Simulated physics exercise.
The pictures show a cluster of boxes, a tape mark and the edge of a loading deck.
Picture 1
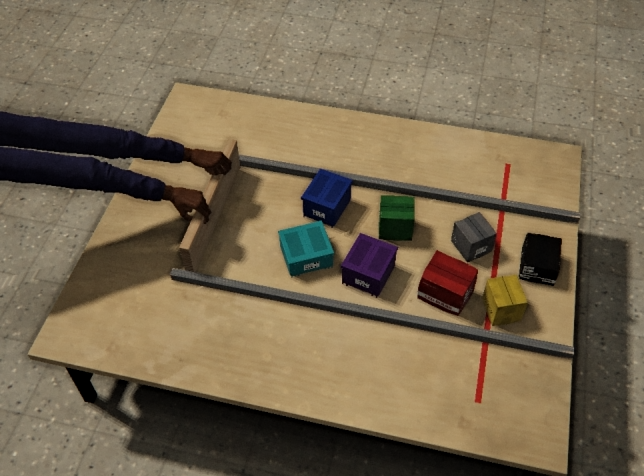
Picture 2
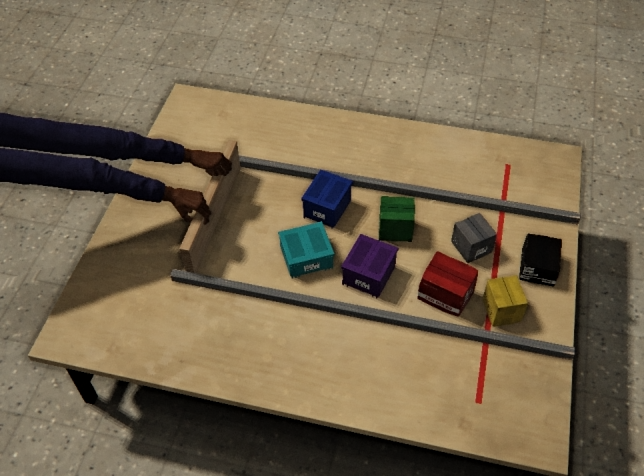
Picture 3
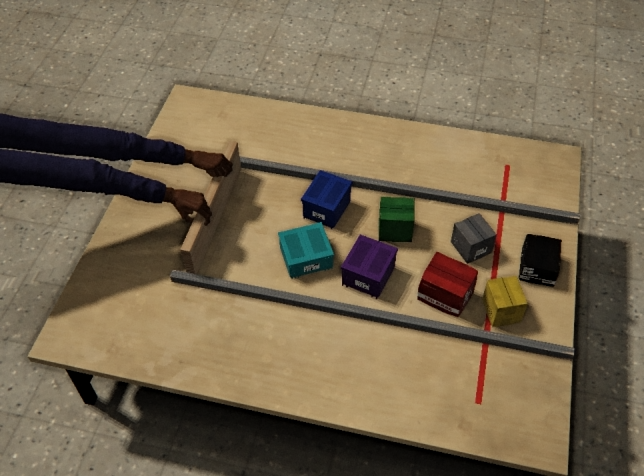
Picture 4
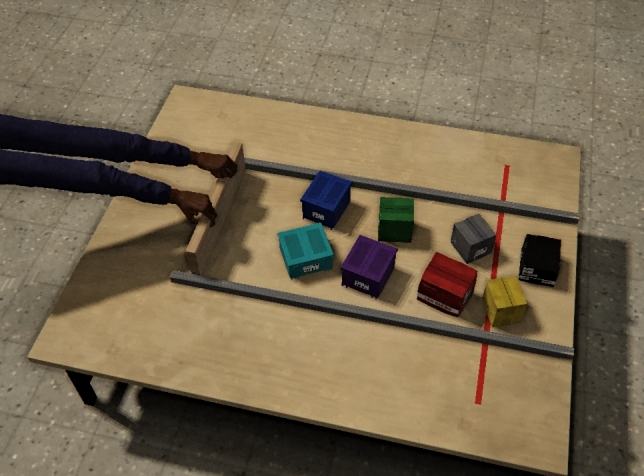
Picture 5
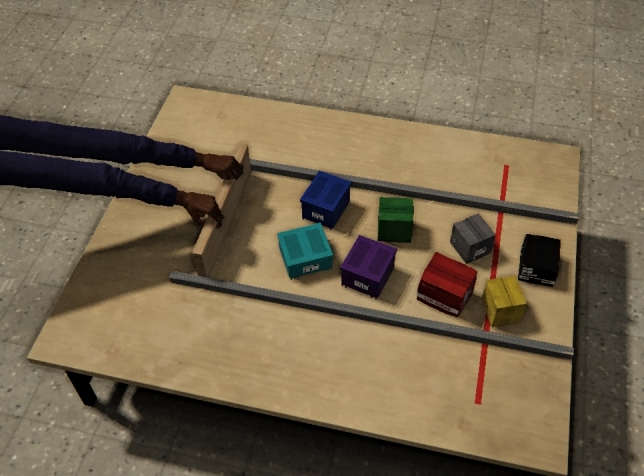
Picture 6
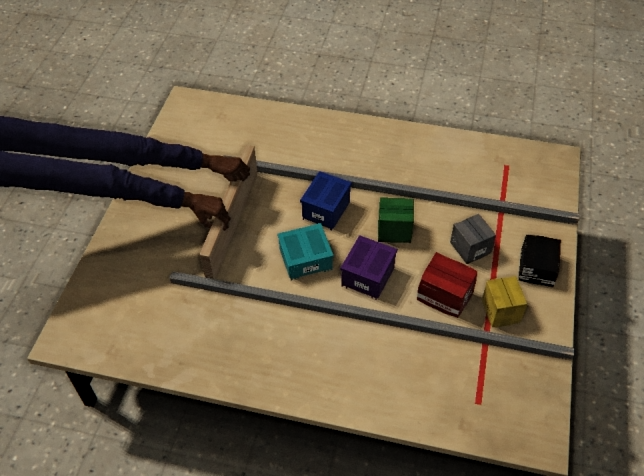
Eight coloured boxes sit scattered between two grey rails on a pale wooden table, seen from above at an angle in a room with a speckled tile floor. Blue, turquoise, purple and green boxes lie left of a red tape line, with red, grey and yellow ones near it and black beyond. Two dark-sleeved arms hold a wooden plank at left and slide it slightly rightward, while the boxes and camera stay still.
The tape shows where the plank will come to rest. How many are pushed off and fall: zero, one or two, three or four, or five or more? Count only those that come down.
Outcome: The number that fall off is three or four.
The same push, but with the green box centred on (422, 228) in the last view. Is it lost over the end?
It holds on.
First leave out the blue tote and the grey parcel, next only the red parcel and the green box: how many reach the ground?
The counts: 2 and 2.
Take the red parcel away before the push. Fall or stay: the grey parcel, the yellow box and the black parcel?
The grey parcel goes over, the yellow box comes down, the black parcel tumbles off.
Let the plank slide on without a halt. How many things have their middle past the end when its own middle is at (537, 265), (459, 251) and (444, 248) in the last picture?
It would be 6, 2 and 1.
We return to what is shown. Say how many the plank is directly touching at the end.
In contact: 2.
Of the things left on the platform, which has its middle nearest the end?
That is the purple tote.
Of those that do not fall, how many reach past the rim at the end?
It comes to 1.
Soon after, none off yet; black parcel at rest near (540, 260); yellow box at rest near (504, 302); grey parcel at rest near (473, 239).
Then, none off yet; black parcel at rest near (540, 260); yellow box moved about its own width near (551, 312); grey parcel moved about its own width near (501, 245).
By the end, the number that fall off is three or four; fallen, red parcel, grey parcel, yellow box and black parcel.
